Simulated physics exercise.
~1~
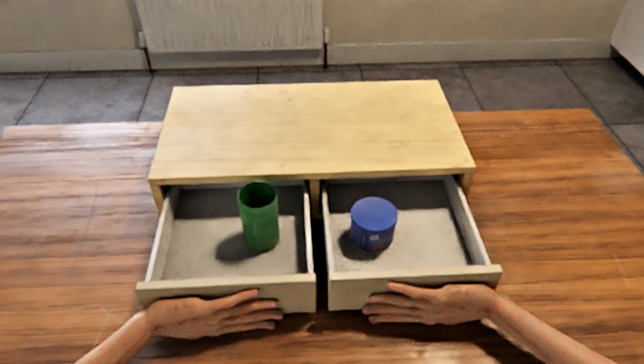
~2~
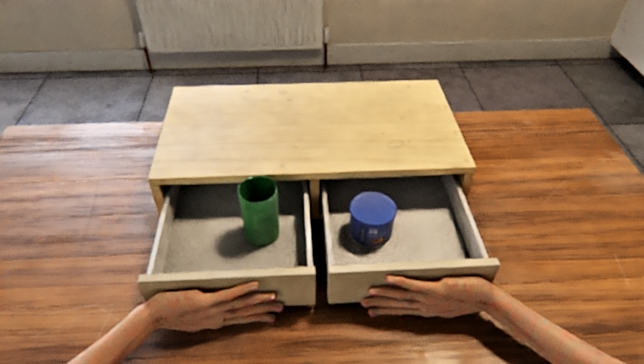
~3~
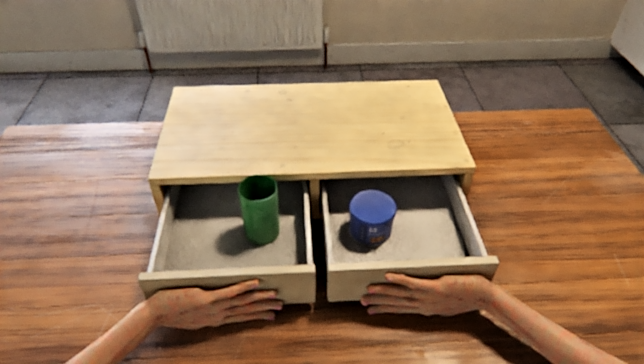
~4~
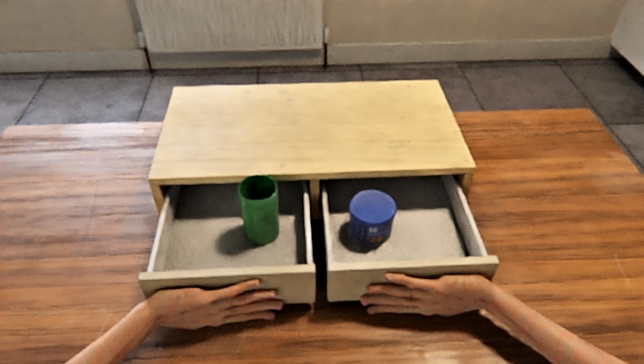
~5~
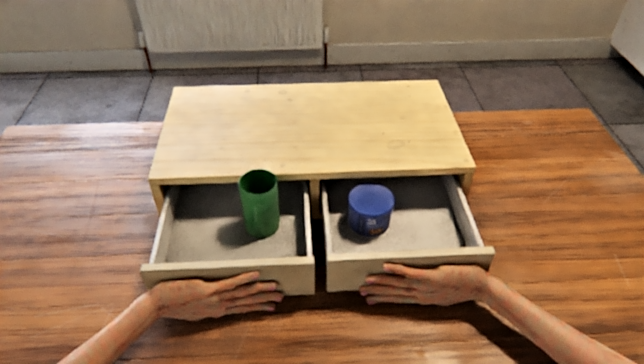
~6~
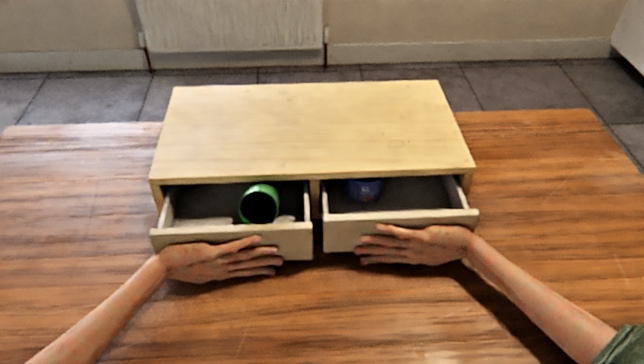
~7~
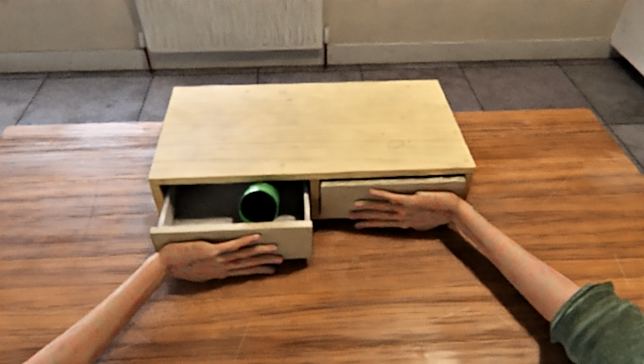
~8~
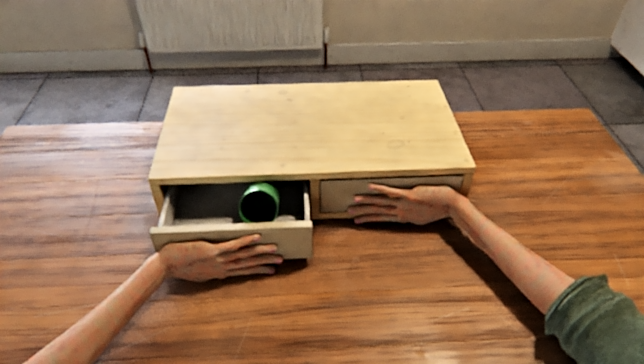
On a wooden table, hands push two drawers; the right shuts, the left stays ajar.
